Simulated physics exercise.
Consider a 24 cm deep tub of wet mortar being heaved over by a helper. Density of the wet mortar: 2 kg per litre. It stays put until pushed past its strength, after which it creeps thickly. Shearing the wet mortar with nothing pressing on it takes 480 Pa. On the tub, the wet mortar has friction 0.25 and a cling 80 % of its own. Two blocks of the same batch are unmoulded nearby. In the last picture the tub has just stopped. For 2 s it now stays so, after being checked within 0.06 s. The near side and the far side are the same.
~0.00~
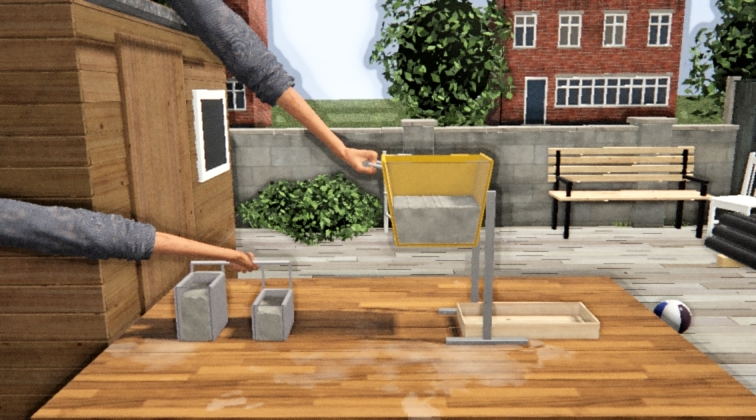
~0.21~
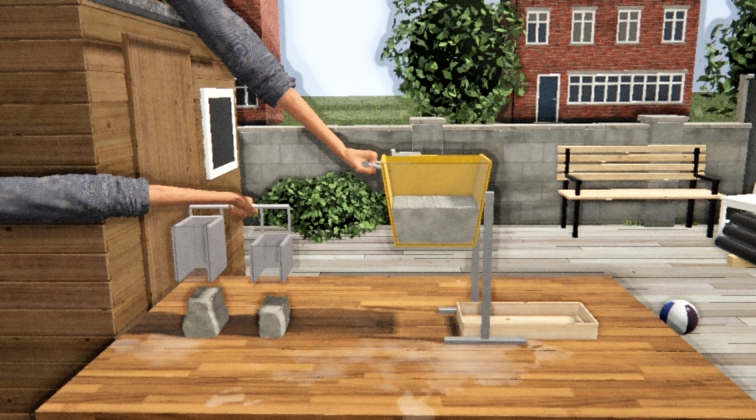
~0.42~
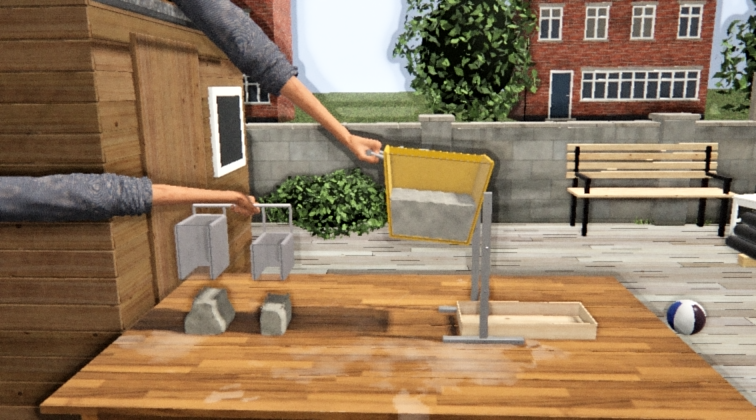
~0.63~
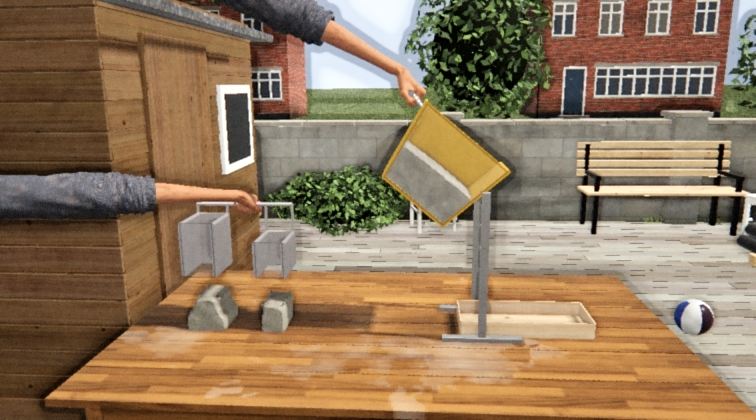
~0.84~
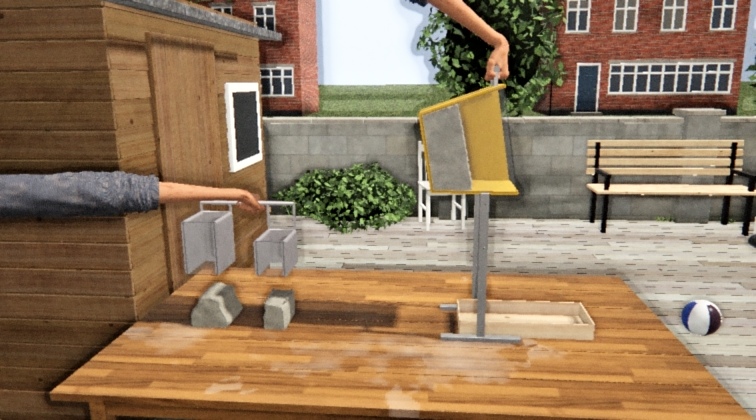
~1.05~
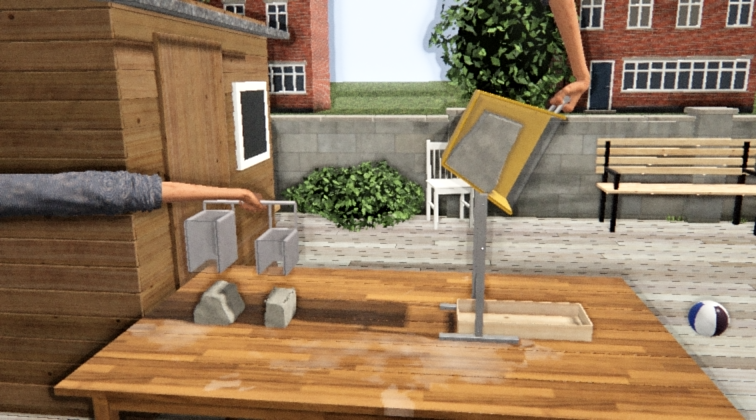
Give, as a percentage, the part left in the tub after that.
I would say roughly 0 per cent is left.
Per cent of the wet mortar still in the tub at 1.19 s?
Tub contents: Around 60 %.
After 1.19 s, the tub is at 116 degrees and holds 60 %.
After 1.36 s, the tub is at 116 degrees and holds 0 %.
After 1.53 s, the tub is at 116 degrees and holds 0 %.
After 1.70 s, the tub is at 116 degrees and holds 0 %.
After 3.05 s, at the end, the tub is at 116 degrees and holds 0 %.
